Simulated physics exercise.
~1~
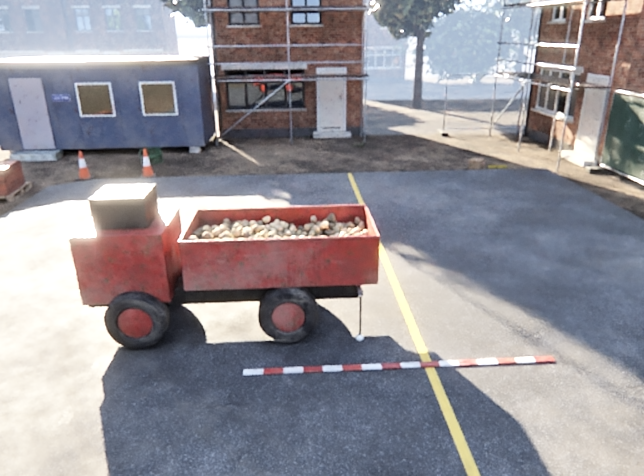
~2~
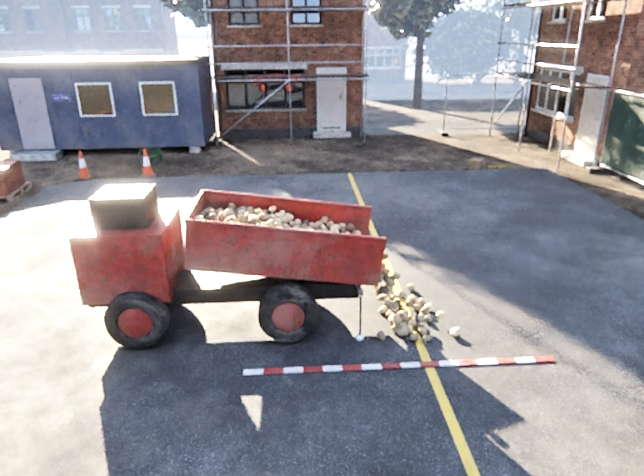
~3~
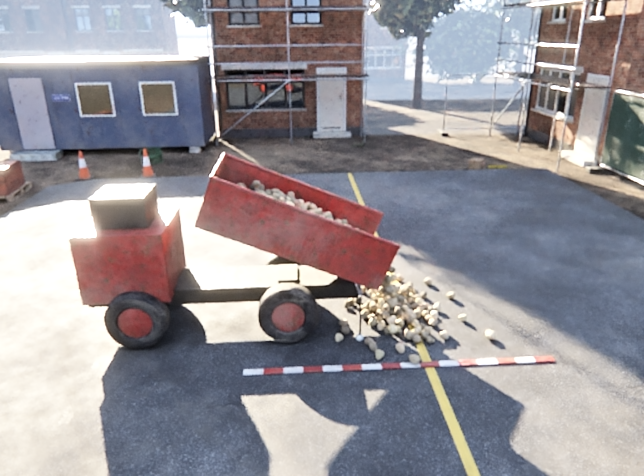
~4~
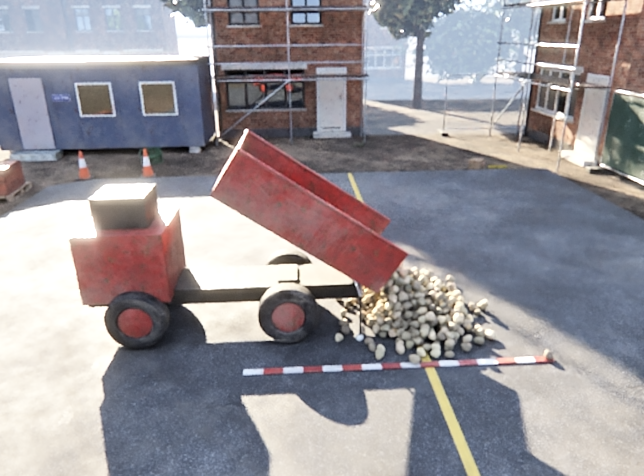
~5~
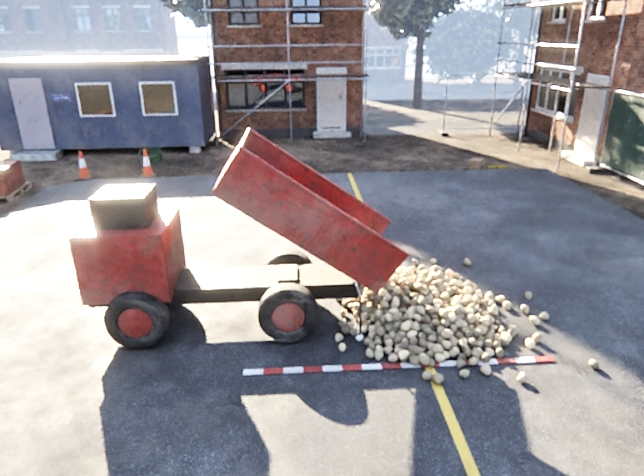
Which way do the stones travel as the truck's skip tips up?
They slide out of the low end of the skip and move to the right, piling up on the ground behind the truck.
